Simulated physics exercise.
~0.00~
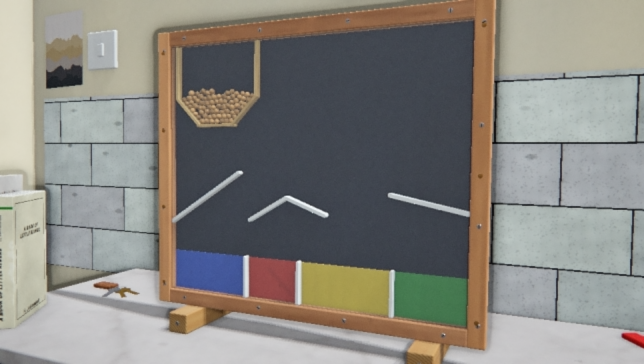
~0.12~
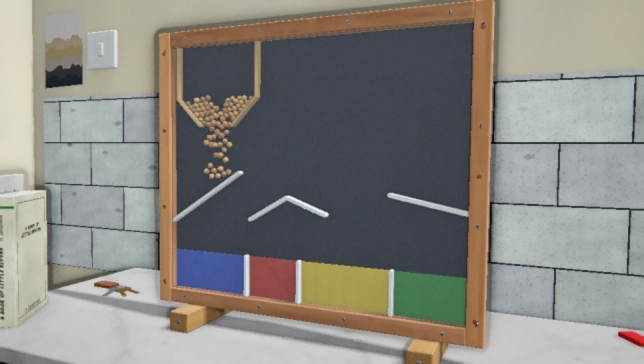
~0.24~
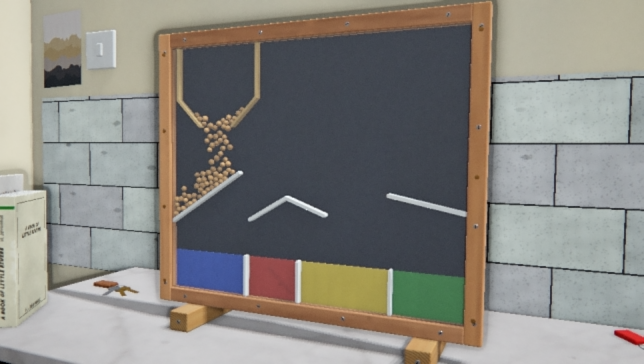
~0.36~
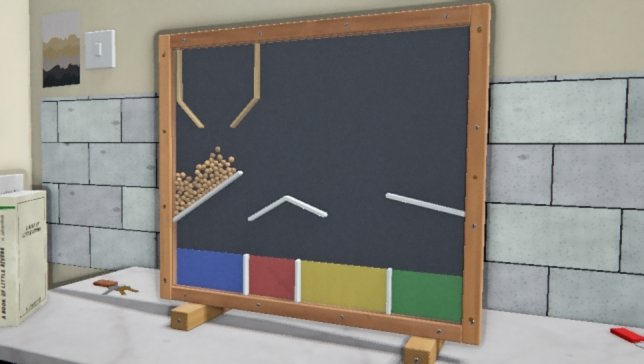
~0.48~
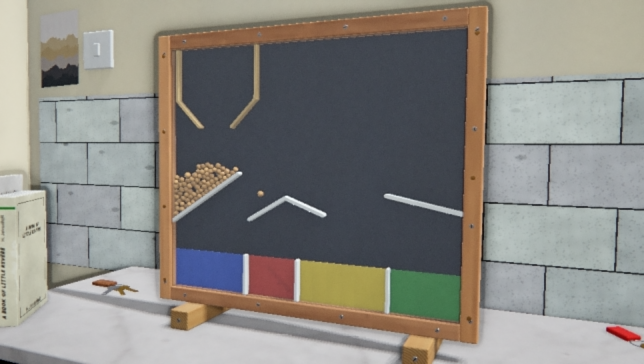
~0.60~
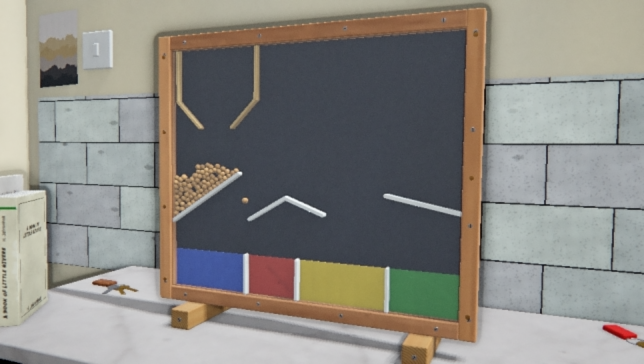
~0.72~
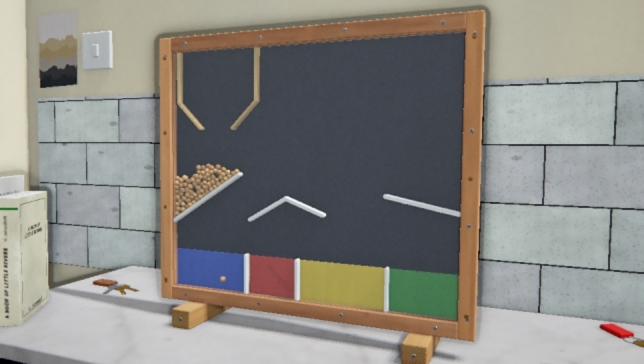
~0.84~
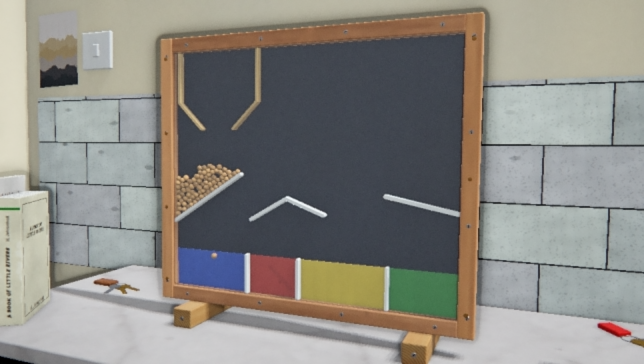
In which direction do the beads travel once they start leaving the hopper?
They move down, falling from the hopper onto the sloping ledge below it.
